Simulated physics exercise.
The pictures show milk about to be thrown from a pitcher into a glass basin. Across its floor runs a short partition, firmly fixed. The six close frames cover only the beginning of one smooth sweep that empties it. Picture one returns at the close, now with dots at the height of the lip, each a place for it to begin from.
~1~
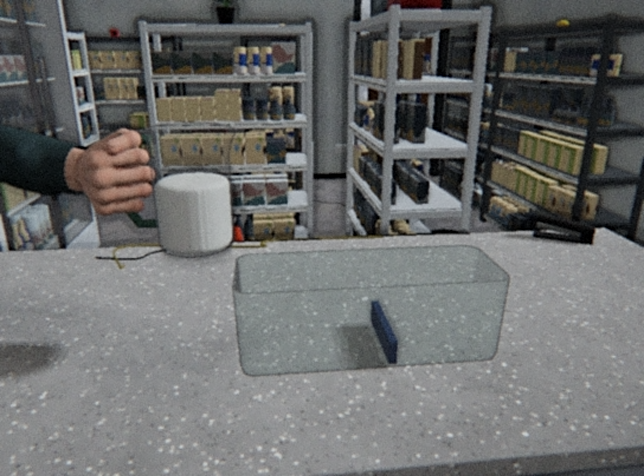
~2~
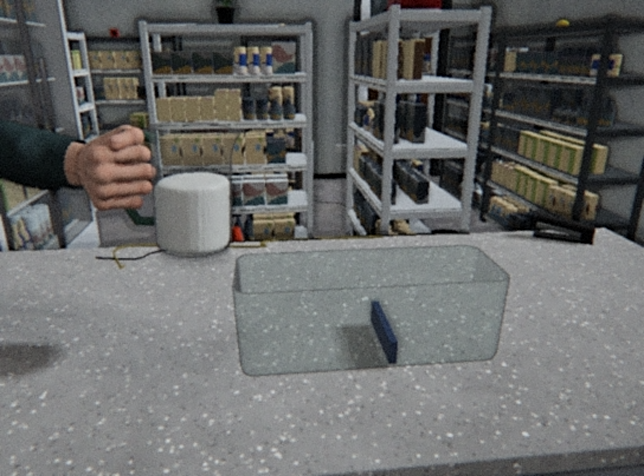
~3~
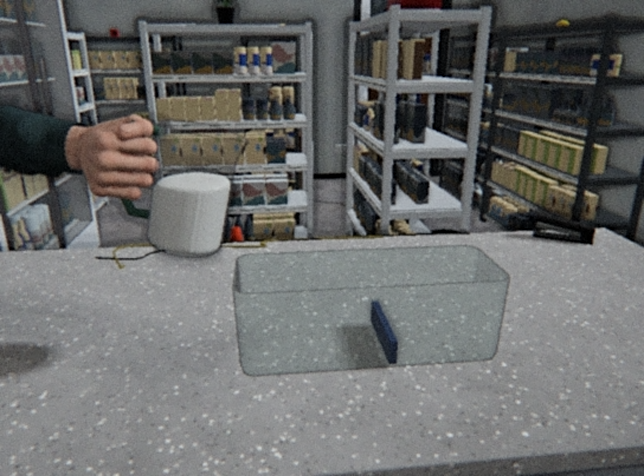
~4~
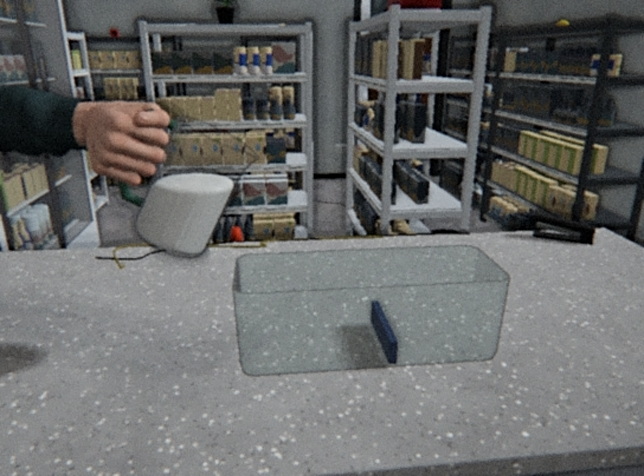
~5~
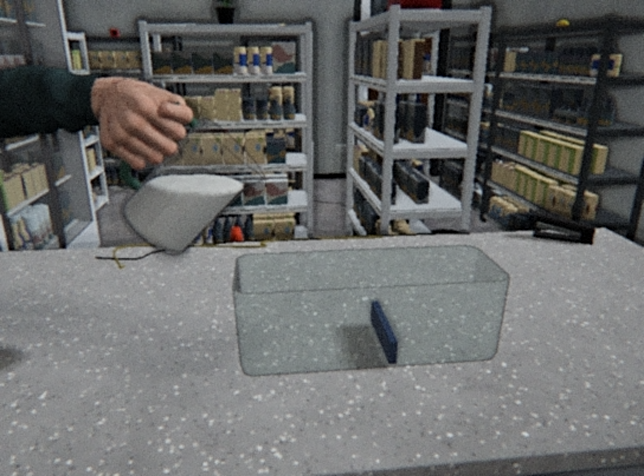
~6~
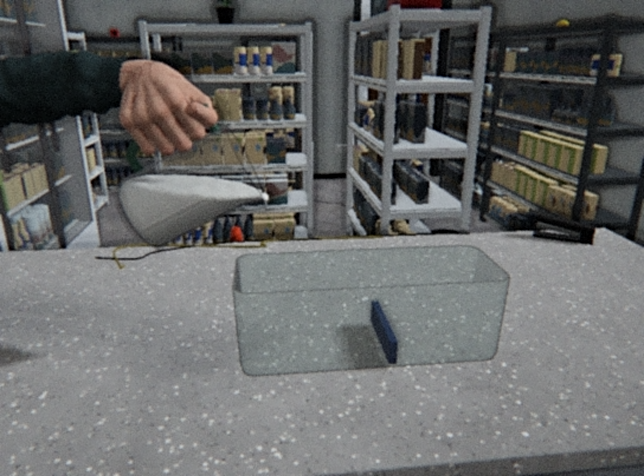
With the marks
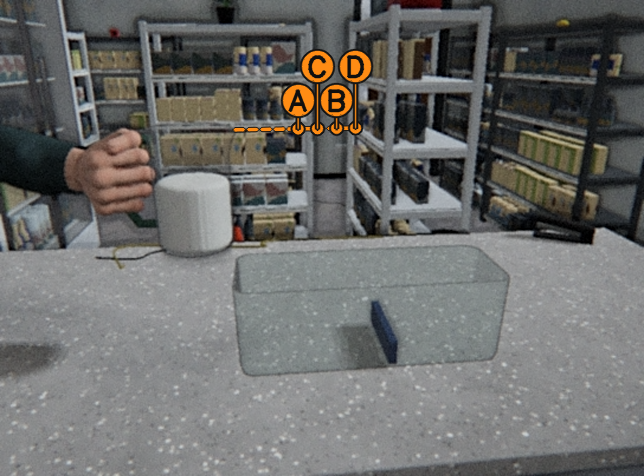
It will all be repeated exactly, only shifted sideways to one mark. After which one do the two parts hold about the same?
The best dot is C.
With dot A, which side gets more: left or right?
More ends on the left.
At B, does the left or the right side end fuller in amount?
More ends on the right.
In orange, A at (298, 128); B at (336, 128); C at (317, 128); D at (355, 128).
For dot A, about 94 % ends left of the wall and 4 % right of it.
For dot B, about 9 % ends left of the wall and 91 % right of it.
For dot C, about 56 % ends left of the wall and 43 % right of it.
For dot D, about 5 % ends left of the wall and 94 % right of it.
